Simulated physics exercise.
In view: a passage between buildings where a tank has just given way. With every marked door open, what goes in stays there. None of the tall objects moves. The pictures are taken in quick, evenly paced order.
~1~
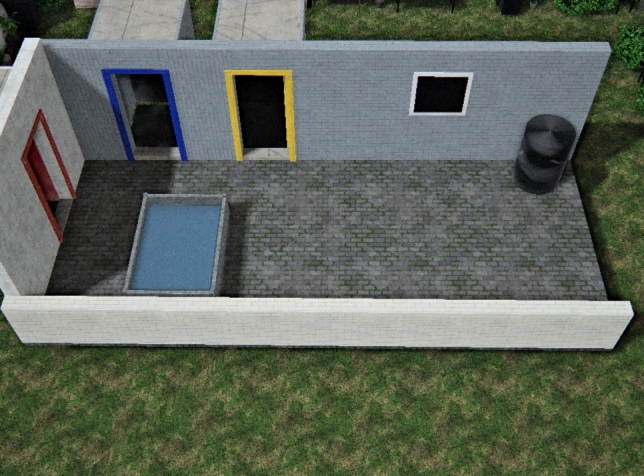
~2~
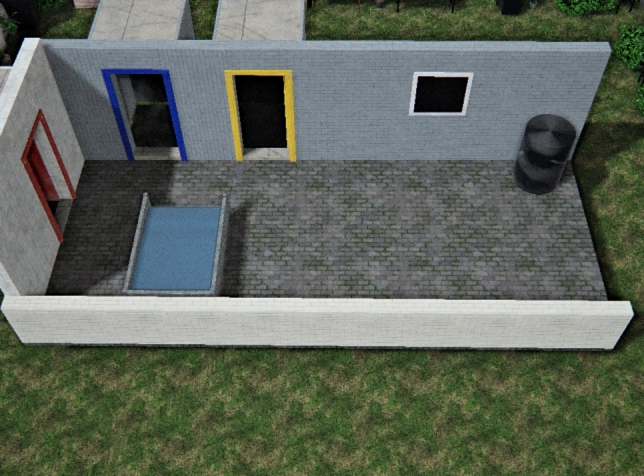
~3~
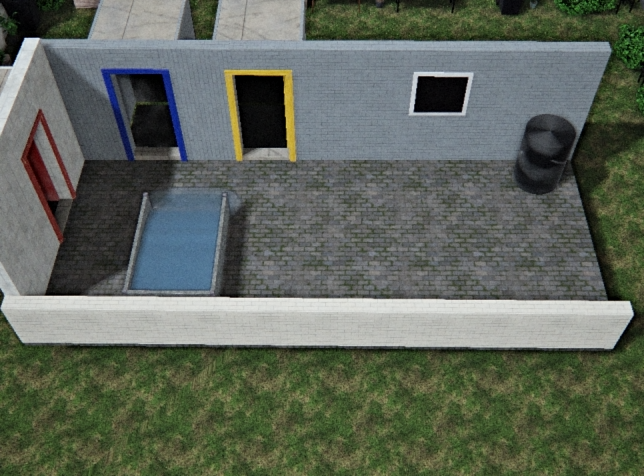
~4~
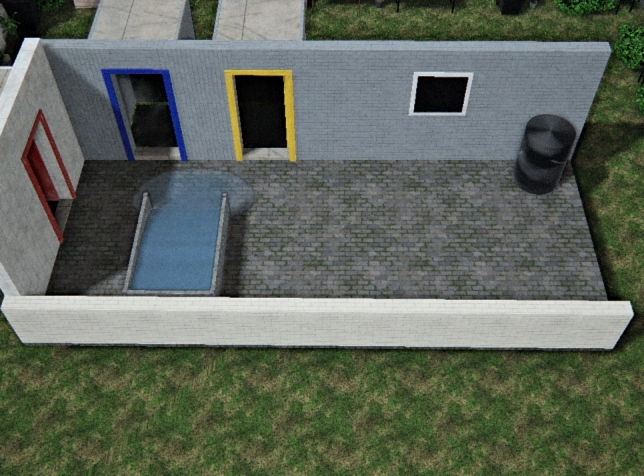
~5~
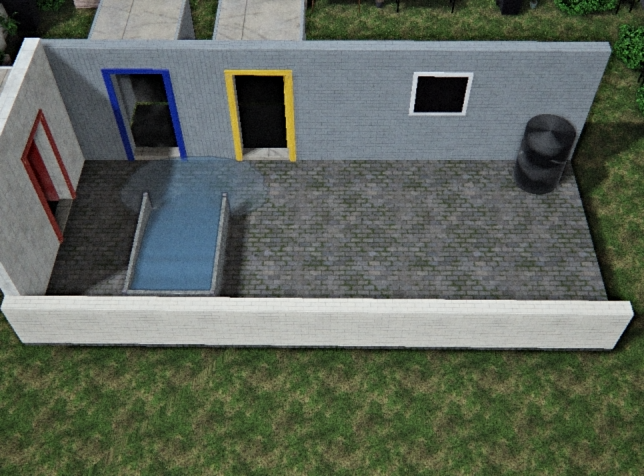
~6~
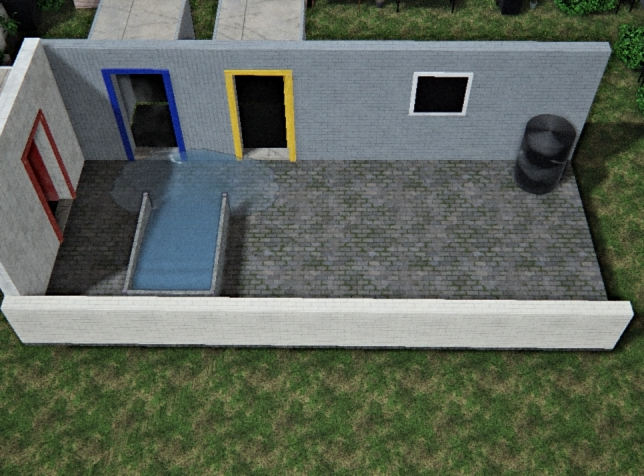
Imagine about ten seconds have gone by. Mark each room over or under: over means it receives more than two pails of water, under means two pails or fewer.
Blue door - over; red door - over; yellow door - over.
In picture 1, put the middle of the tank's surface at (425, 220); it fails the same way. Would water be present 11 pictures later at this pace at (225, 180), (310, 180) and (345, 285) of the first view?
Taking them in the order asked: Inundated, then inundated, then spared.
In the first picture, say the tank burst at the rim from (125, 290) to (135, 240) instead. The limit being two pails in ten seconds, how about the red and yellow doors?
Well, the red crosses the threshold, and the yellow comes up short.
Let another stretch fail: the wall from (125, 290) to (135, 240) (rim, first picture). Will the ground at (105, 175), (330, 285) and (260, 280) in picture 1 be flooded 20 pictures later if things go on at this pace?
Point by point: Soaked; unwetted; unwetted.
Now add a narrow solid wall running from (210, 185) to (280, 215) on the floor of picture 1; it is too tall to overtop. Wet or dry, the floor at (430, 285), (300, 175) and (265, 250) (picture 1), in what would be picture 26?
Lab note - spot 1 parched, spot 2 inundated, spot 3 inundated.
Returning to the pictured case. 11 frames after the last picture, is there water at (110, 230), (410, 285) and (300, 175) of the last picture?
Point 1: Not wet; point 2: Not wet; point 3: Drenched.
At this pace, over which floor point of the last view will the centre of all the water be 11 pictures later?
It is around (191, 205).
A moment on, water covers 15 % of the floor; the blue door over two buckets in, the red door not reached, the yellow door under two buckets in.
Next, water covers 20 % of the floor; the blue door over two buckets in, the red door wet at the sill, nothing in, the yellow door under two buckets in.
Then, water covers 50 % of the floor; the blue door far over two buckets in, the red door under two buckets in, the yellow door over two buckets in.
Later, water covers 80 % of the floor; the blue door far over two buckets in, the red door over two buckets in, the yellow door over two buckets in.
In the end, water covers 85 % of the floor; the blue door far over two buckets in, the red door over two buckets in, the yellow door over two buckets in.
